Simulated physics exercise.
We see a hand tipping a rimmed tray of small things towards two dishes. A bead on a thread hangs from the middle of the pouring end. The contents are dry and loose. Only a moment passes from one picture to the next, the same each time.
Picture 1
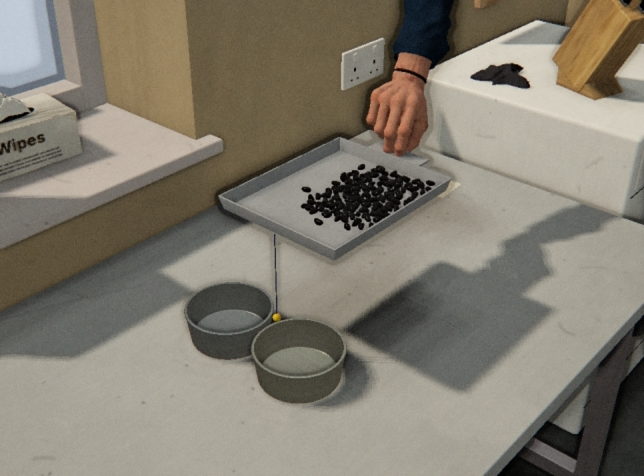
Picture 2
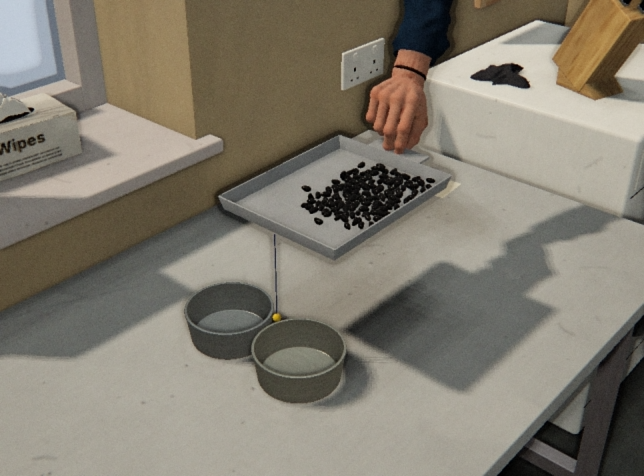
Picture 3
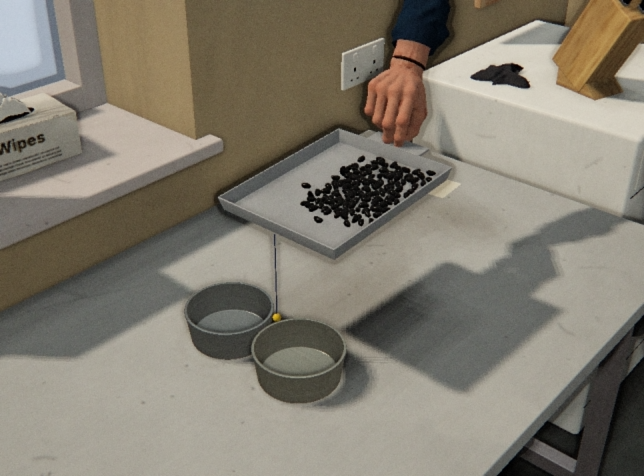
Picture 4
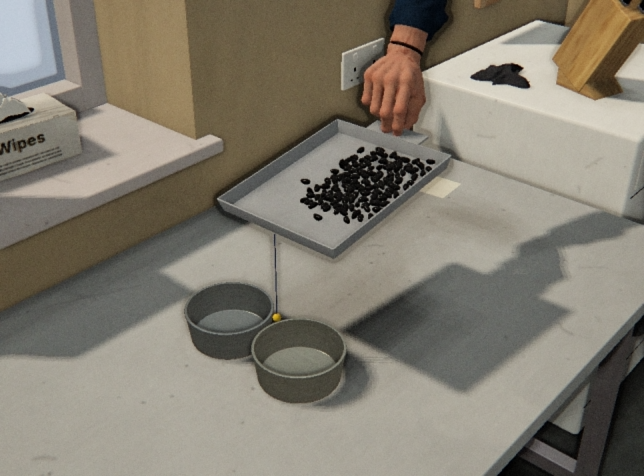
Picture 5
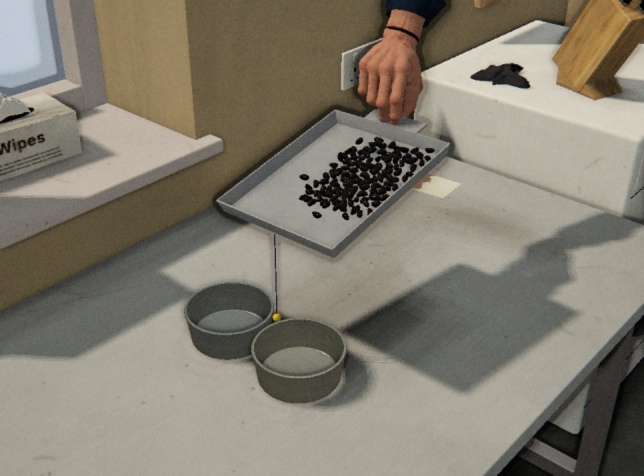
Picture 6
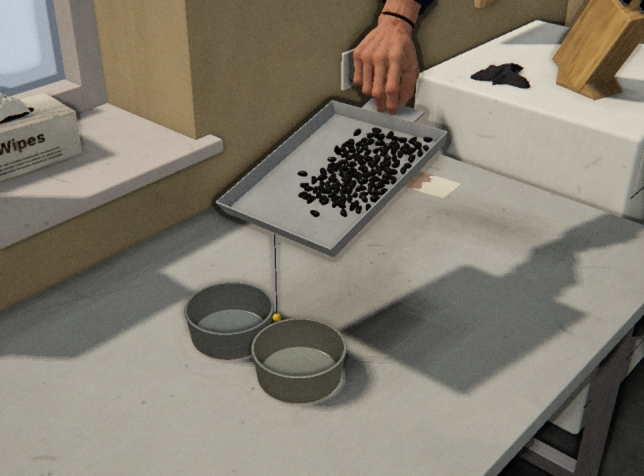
A hand raises the far end of a rimmed tray of black beans, tilting it gradually towards the two round dishes on the table below, while a small yellow bead hangs on a thread from the tray's lower end.
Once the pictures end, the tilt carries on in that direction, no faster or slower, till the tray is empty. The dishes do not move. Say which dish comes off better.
More goes to the left dish.
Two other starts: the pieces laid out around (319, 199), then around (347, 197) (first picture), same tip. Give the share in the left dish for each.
In turn 50 and 50 in a hundred.
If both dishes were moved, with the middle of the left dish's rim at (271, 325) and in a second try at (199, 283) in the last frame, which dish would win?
First left, then the right one.
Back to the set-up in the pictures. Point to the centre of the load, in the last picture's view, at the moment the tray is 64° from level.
Roughly at (271, 218).
Just after the last frame, tray tipped steeply; almost all on the tray; just a few outside both; about a tenth in the air.
A moment on, tray tipped past a quarter turn; roughly a quarter on the tray; just a few in the right dish; roughly a quarter in the left dish; about a tenth outside both; roughly a third in the air.
Further on, tray tipped past a quarter turn; about a tenth in the right dish; roughly half in the left dish; roughly half outside both.
When it is over, tray tipped past a quarter turn; about a tenth in the right dish; roughly half in the left dish; roughly half outside both.
